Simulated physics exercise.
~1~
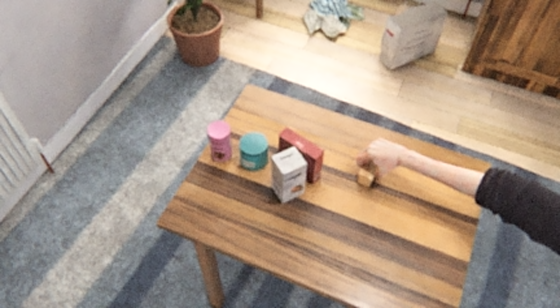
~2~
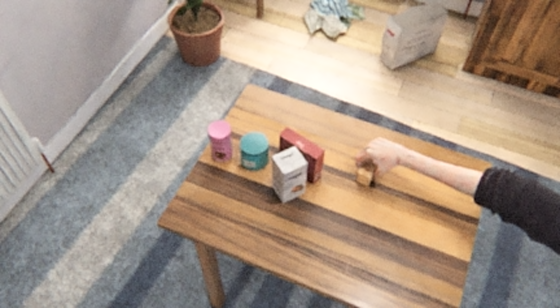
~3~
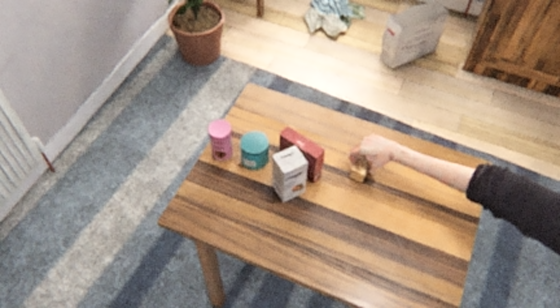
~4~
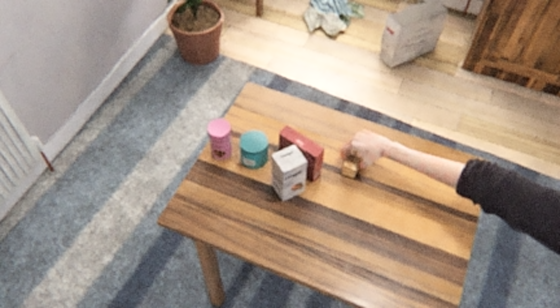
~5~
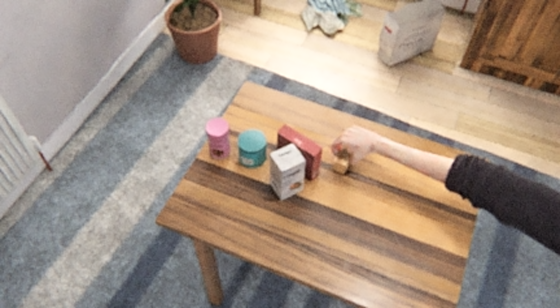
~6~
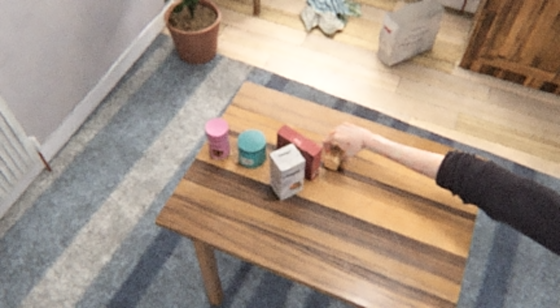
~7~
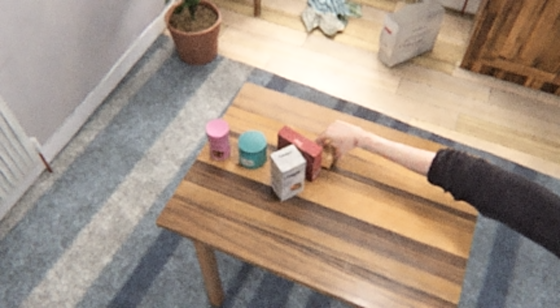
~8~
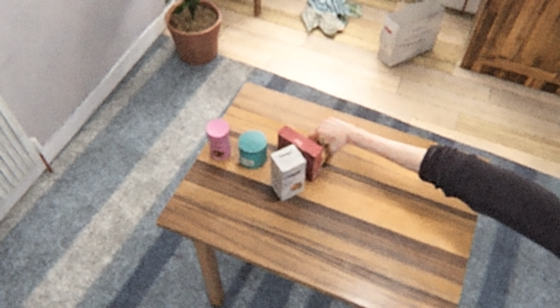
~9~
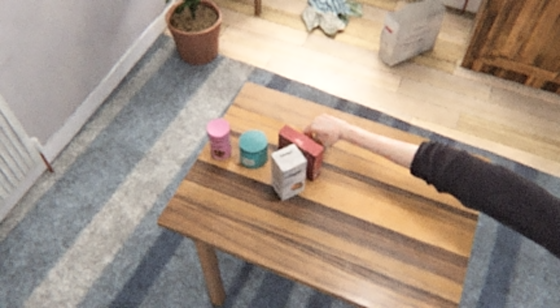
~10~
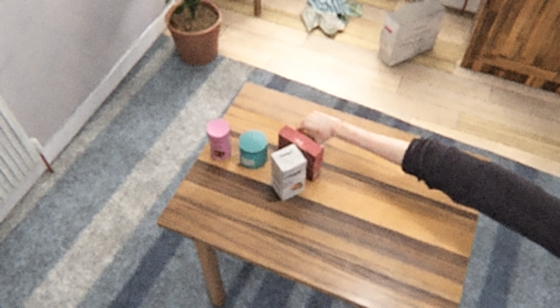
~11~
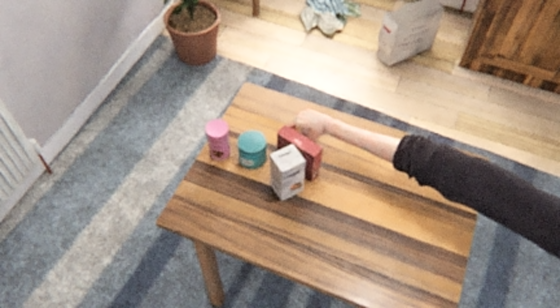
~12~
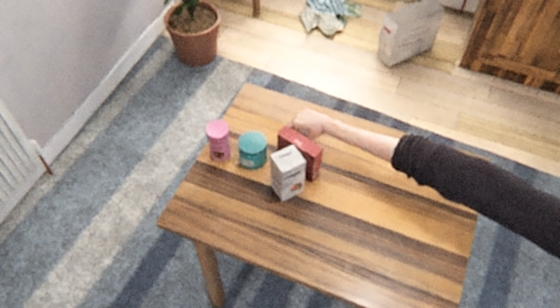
A hand slides a small wooden block left behind a red packet, leaving four items standing.
